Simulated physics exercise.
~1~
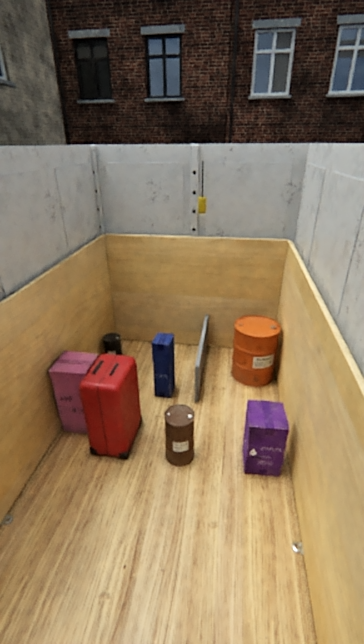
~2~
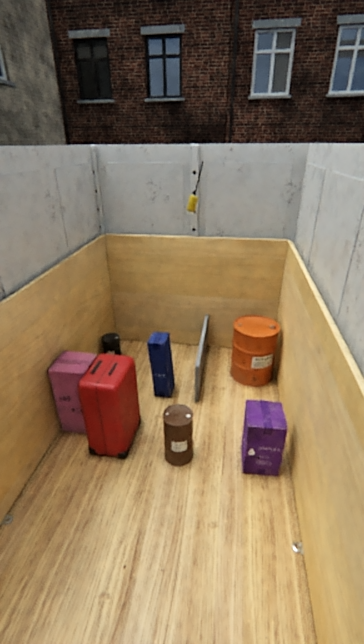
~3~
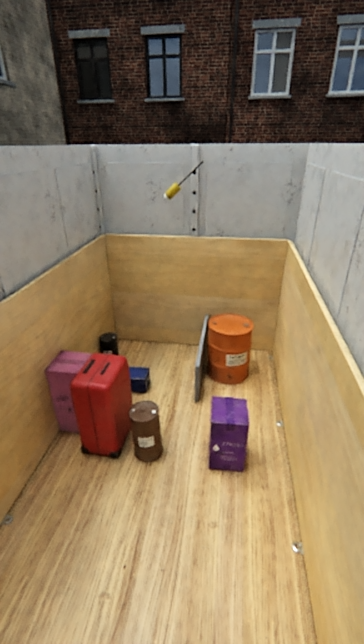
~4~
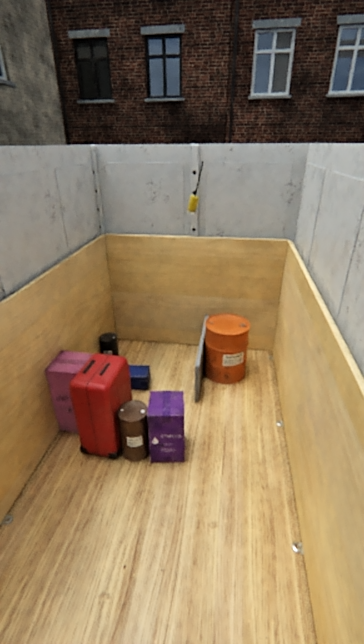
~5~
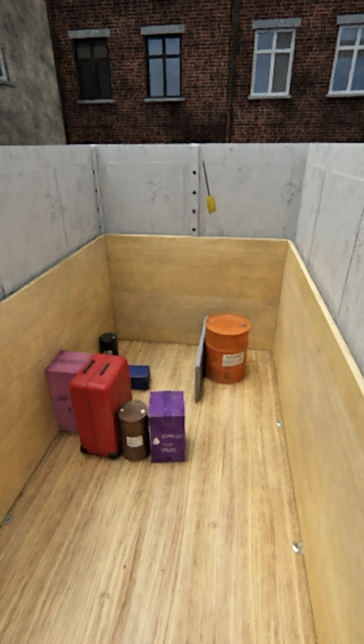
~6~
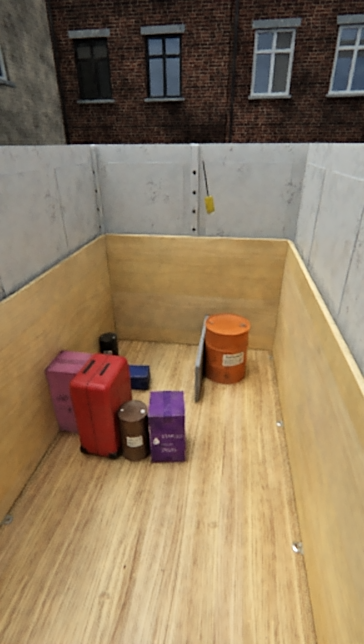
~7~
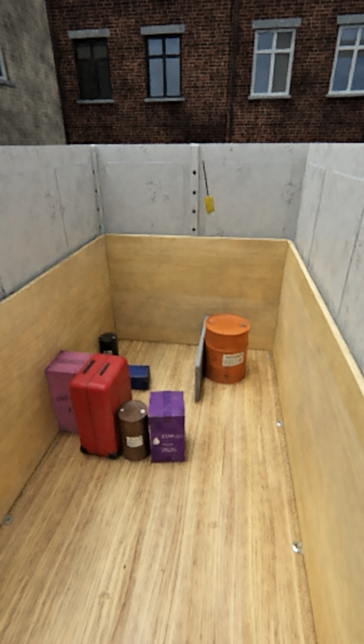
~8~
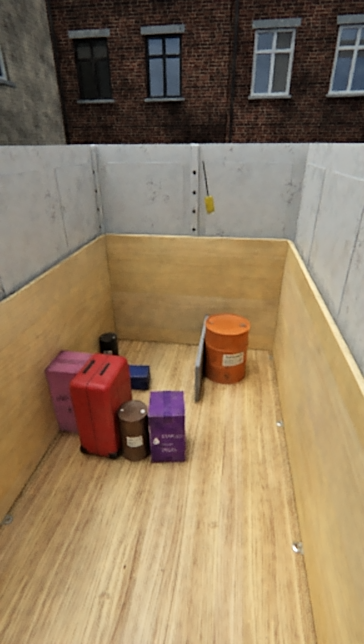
The orange drum, purple box and brown canister slide left as the blue box topples.
